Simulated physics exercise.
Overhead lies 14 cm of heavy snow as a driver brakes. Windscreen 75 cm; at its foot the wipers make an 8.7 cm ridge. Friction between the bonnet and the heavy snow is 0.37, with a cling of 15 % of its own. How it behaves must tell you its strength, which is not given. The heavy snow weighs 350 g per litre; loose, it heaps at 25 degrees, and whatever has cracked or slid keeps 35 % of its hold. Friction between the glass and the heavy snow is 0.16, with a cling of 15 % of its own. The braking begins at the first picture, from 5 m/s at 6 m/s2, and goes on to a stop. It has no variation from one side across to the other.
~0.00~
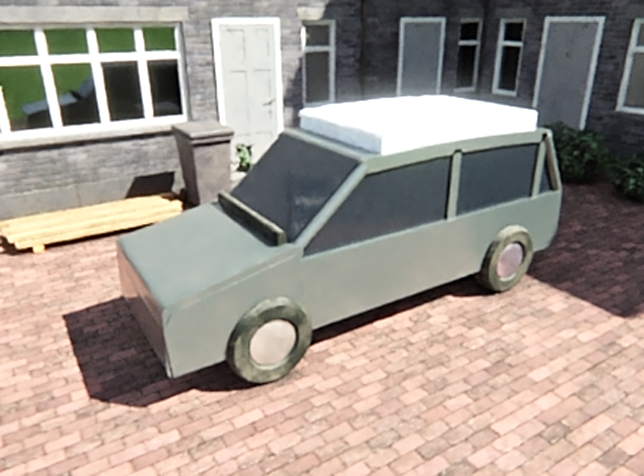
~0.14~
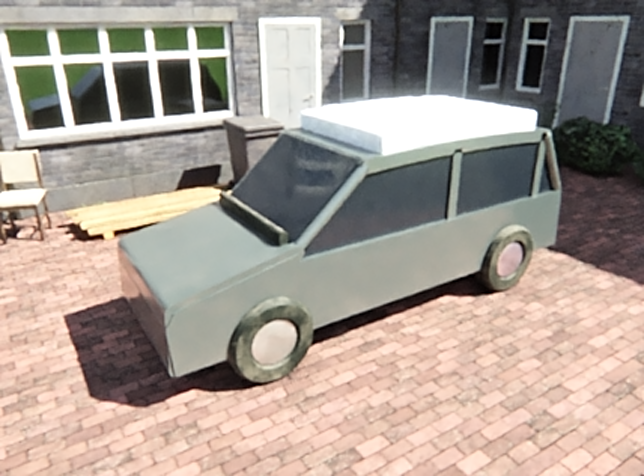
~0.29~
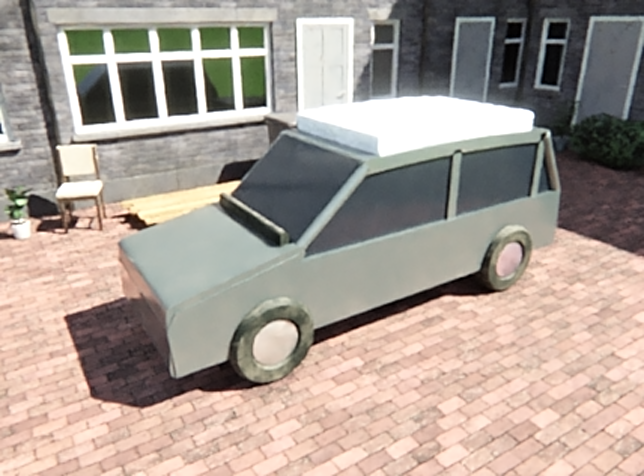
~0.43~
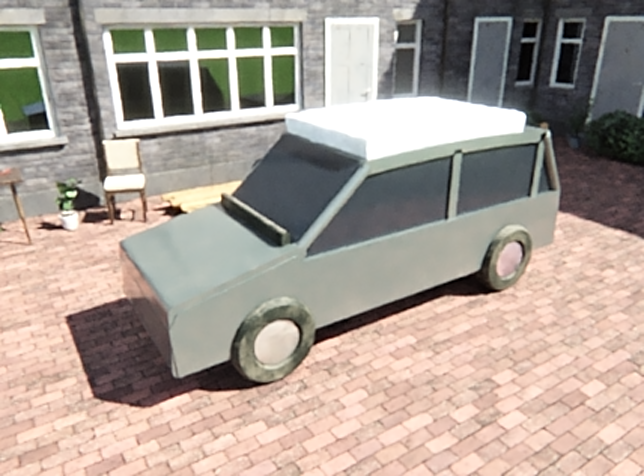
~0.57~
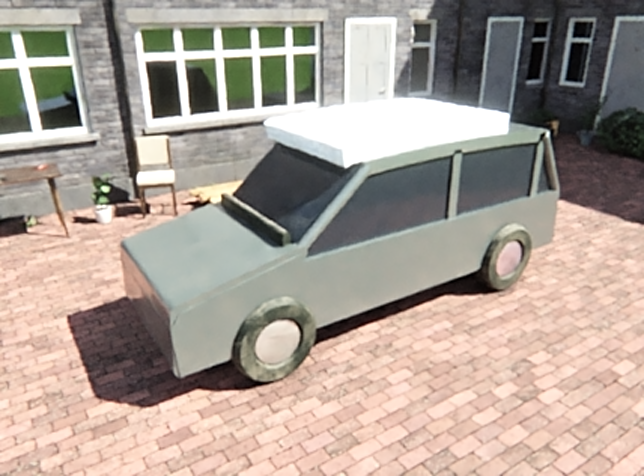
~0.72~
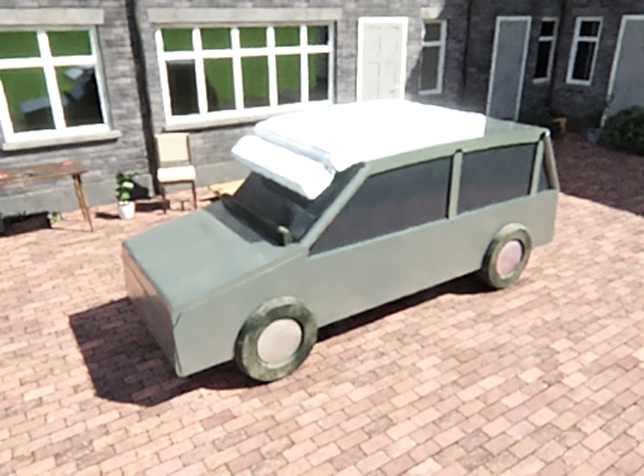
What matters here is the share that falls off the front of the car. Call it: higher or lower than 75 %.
Higher.
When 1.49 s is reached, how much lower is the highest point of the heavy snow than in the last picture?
The gap comes to some 70 centimetres.
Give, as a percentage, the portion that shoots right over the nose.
Roughly 95 per cent.
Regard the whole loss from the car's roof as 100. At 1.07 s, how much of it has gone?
The value is close to 100 %.
After 1.07 s, 4 % of the snow is on the roof, 34 % on the glass, 62 % on the bonnet and none has gone off the nose.
After 1.49 s, none of the snow is on the roof, none on the glass, 39 % on the bonnet and 61 % has gone off the nose.
After 1.91 s, none of the snow is on the roof, none on the glass, 3 % on the bonnet and 97 % has gone off the nose.
After 2.33 s, none of the snow is on the roof, none on the glass, 3 % on the bonnet and 97 % has gone off the nose.
After 3.00 s, none of the snow is on the roof, none on the glass, 3 % on the bonnet and 97 % has gone off the nose.
